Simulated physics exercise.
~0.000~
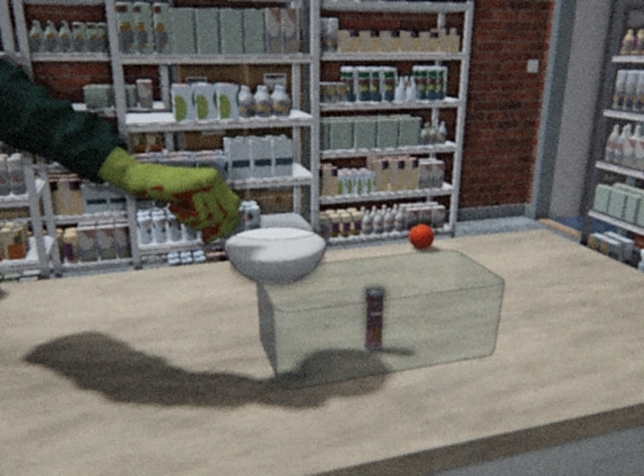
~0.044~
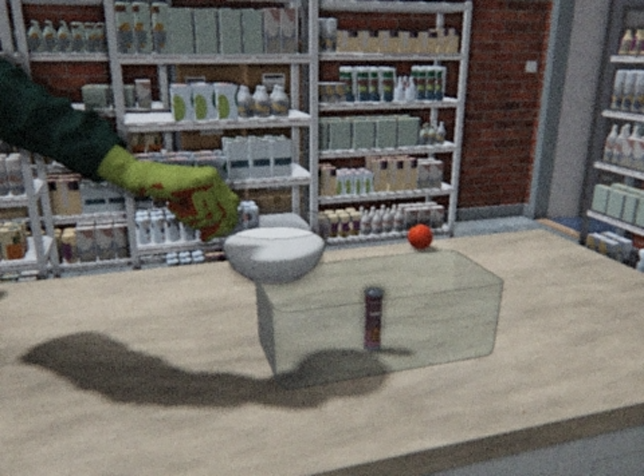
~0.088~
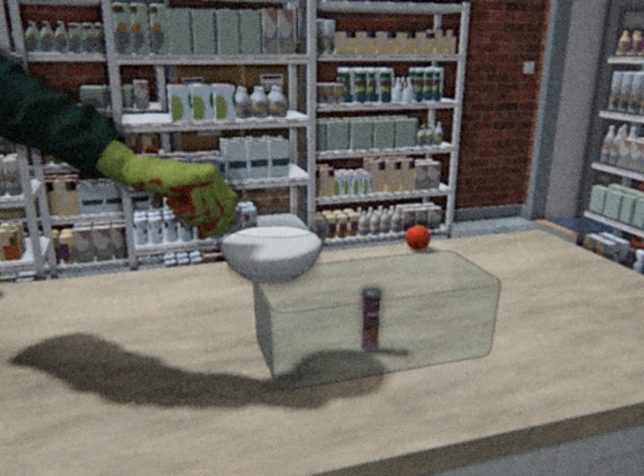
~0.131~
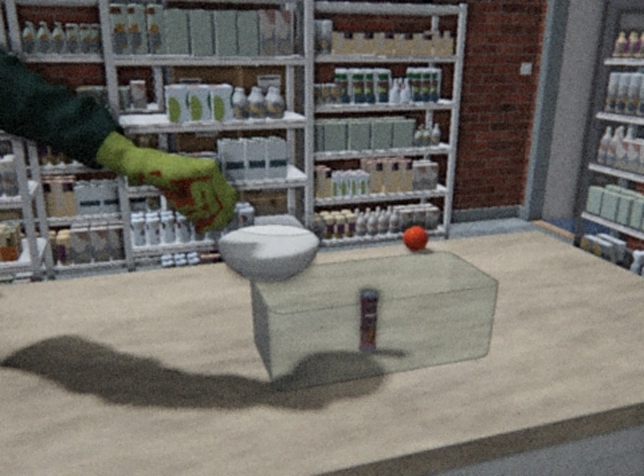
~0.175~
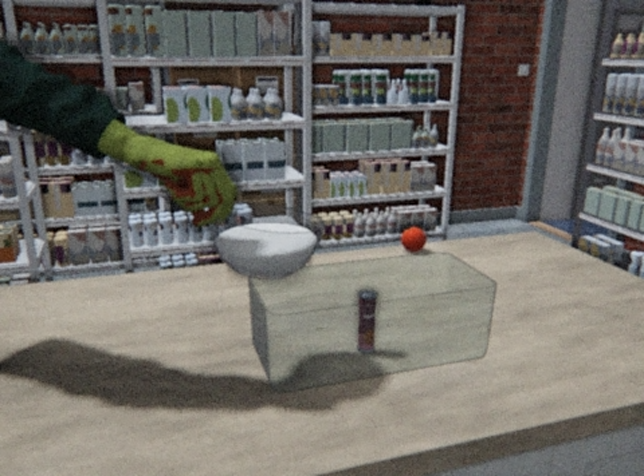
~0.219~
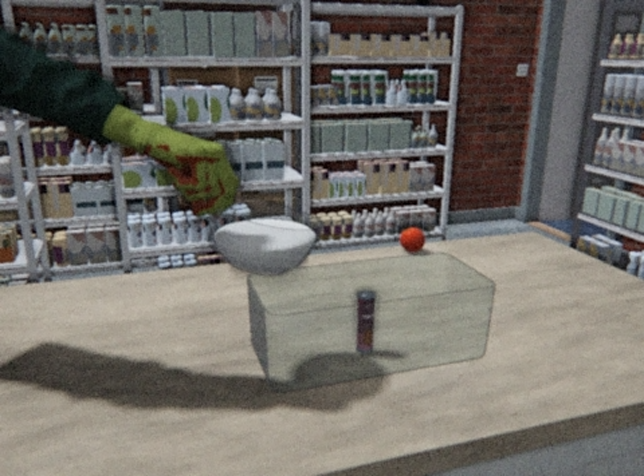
The clip shows a green-gloved hand beside a white bowl of milk at the edge of a clear oblong basin holding a small closed tin, as the bowl slowly begins to tilt and the view drifts slightly.
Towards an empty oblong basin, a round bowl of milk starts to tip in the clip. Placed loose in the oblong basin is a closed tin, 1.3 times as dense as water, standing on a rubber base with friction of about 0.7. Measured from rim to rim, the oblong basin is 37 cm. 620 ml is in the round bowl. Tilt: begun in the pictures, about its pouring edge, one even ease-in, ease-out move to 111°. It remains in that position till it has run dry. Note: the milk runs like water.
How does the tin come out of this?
It ends up still standing.
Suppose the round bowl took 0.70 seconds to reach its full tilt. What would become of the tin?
Result: Tin upright.
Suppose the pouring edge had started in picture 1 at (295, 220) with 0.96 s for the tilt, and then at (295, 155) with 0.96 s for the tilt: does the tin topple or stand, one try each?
The tin overturns the first time and overturns the second time.
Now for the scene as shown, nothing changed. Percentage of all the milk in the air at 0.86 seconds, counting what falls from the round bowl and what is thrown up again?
Around 14 percent of the liquid.
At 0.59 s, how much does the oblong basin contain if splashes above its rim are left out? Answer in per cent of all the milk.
Roughly 4 percent.
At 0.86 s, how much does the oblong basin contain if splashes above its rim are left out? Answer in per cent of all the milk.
84 per cent or thereabouts.
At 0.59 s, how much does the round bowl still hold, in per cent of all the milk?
Still held: Roughly 58 % of the total.
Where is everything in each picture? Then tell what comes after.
In the first picture, tilt 0°; pouring edge (329, 219); surface from (224, 246) to (323, 237); the oblong basin's rim runs from (265, 291) to (480, 266); the tin's top is at (375, 294).
In the second picture, tilt 1°; pouring edge (327, 219); surface from (223, 246) to (321, 237).
In the third picture, tilt 2°; pouring edge (325, 220); surface from (221, 245) to (319, 236).
In the fourth picture, tilt 5°; pouring edge (323, 221); surface from (218, 244) to (316, 234).
In the fifth picture, tilt 9°; pouring edge (321, 222); surface from (215, 241) to (314, 232).
In the sixth picture, tilt 14°; pouring edge (319, 222); surface from (214, 236) to (312, 229).
After 0.59 s the tilt is 75° and 59 per cent is still to pour; the tin stands where it began.
After 0.86 s the tilt is 108° and 1 per cent is still to pour; the tin stands where it began.
After 1.15 s the tilt is 111° and 0 per cent is still to pour; the tin stands where it began.
After 1.46 s the tilt is 111° and 0 per cent is still to pour; the tin stands where it began.
In the end the tin stands where it began.
